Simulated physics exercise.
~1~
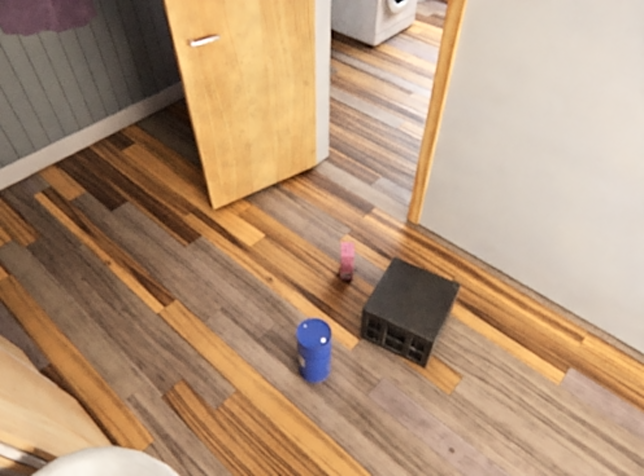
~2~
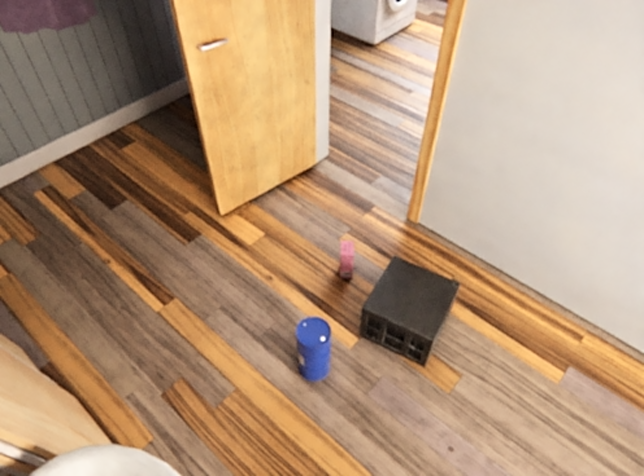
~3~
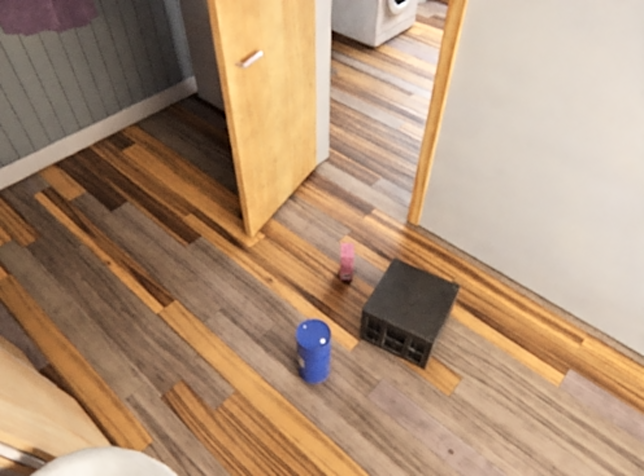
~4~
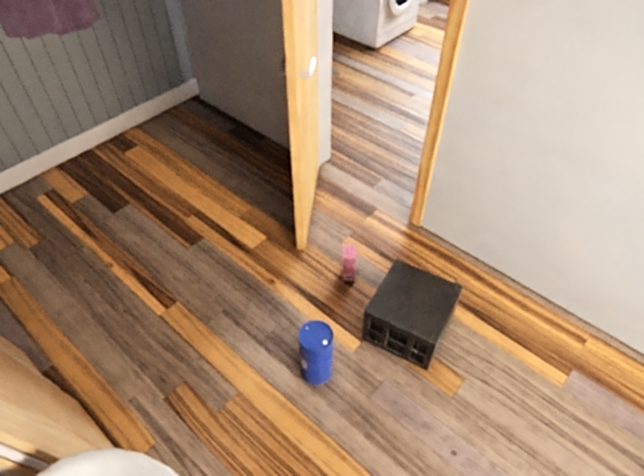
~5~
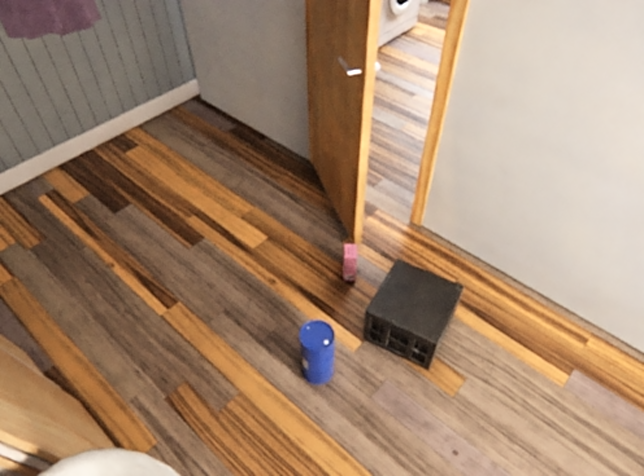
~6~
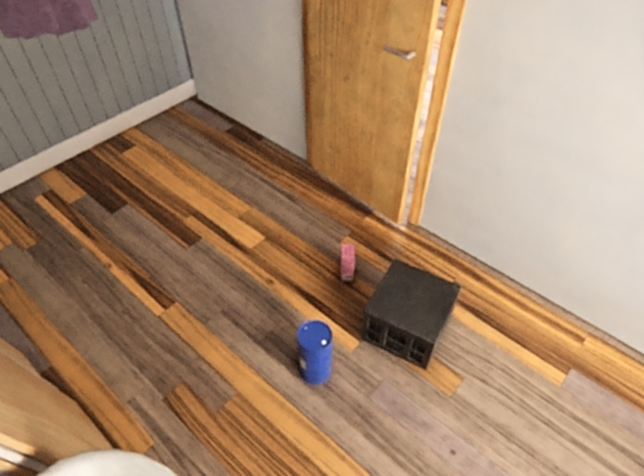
The video shows a wooden door standing wide open in a room with a striped wood floor, then swinging steadily to the right until it is closed or nearly closed, while a pink carton, a black crate and a blue canister stay in place on the floor.
